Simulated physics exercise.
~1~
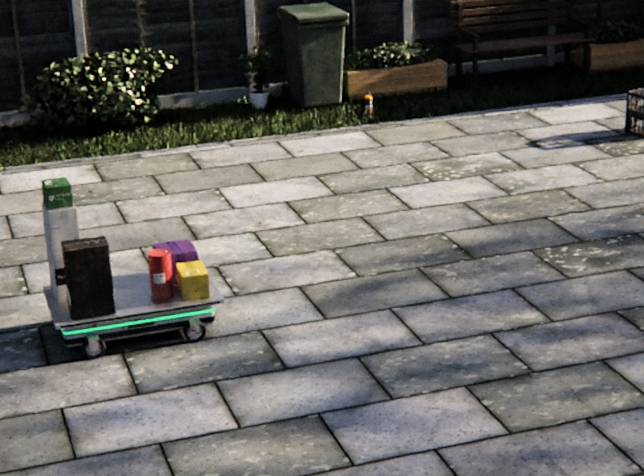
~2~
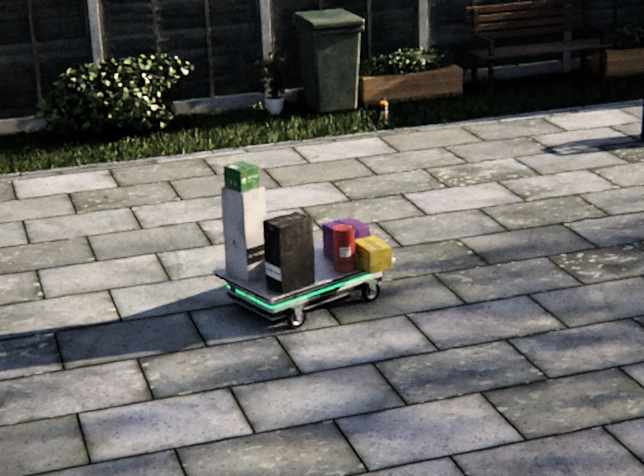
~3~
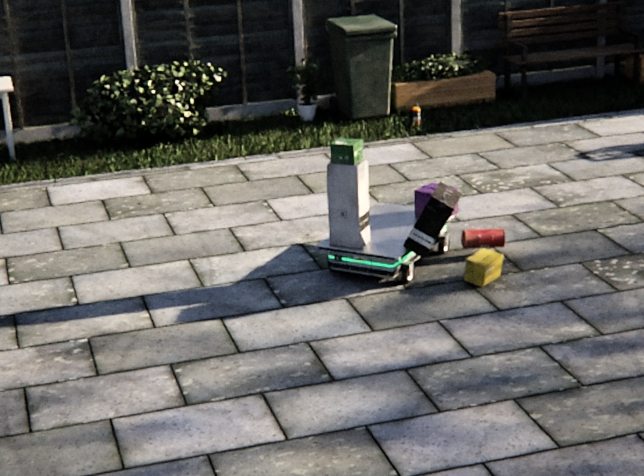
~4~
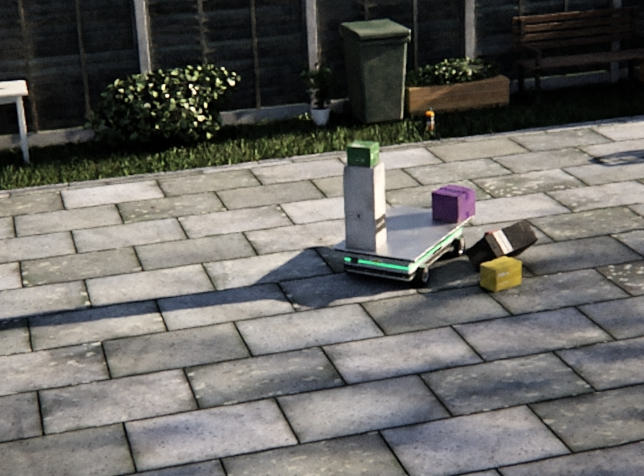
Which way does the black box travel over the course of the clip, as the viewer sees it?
The black box moves to the right, riding on the cart before it tips over and ends up on the paving.
